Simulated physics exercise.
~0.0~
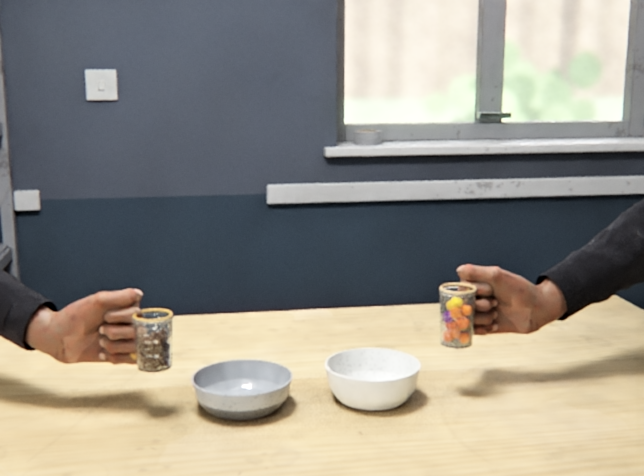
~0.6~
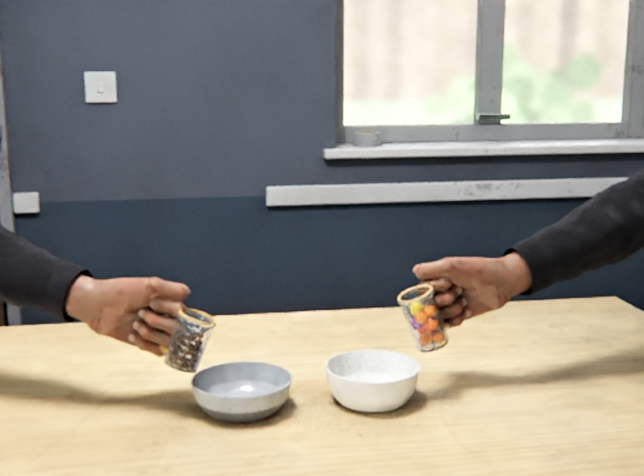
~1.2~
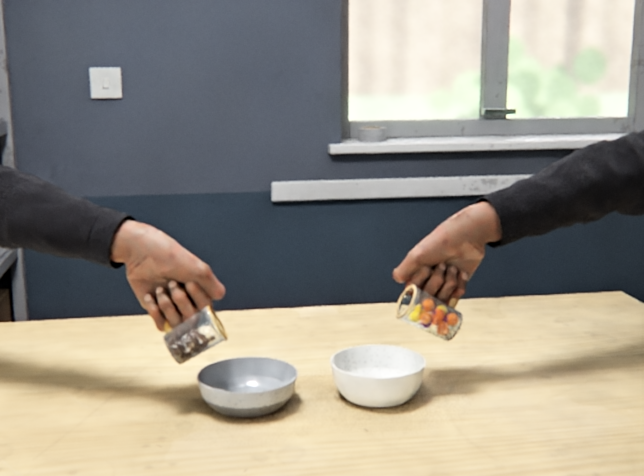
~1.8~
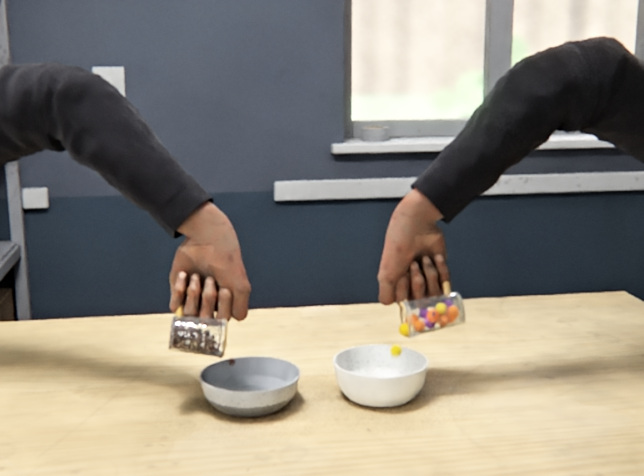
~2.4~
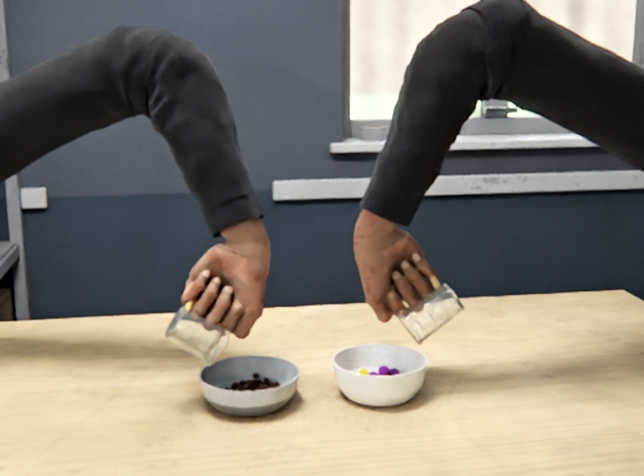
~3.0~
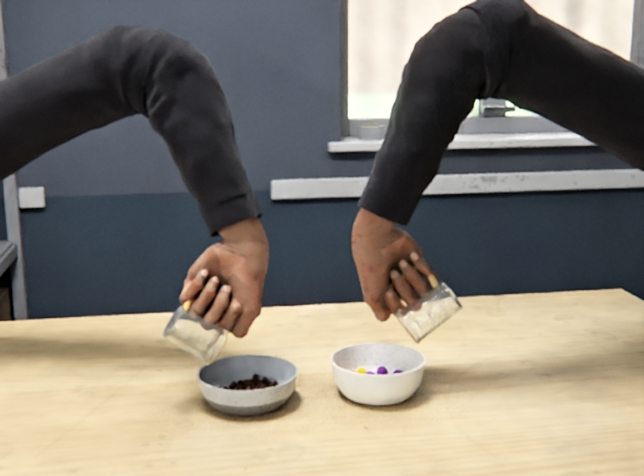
Two hands in dark sleeves reach in from either side of a pale wooden table, seen from the front in a room with a blue-grey wall and a window at upper right. The left hand holds a clear cup of small dark pieces near a grey bowl, and the right holds one of colourful pieces near a white bowl. Both cups move inward and tip onto their sides. A few pieces start to fall, then the cups turn over and empty. At the end, the hands hold the emptied cups above the bowls, with all the pieces inside and none on the table.
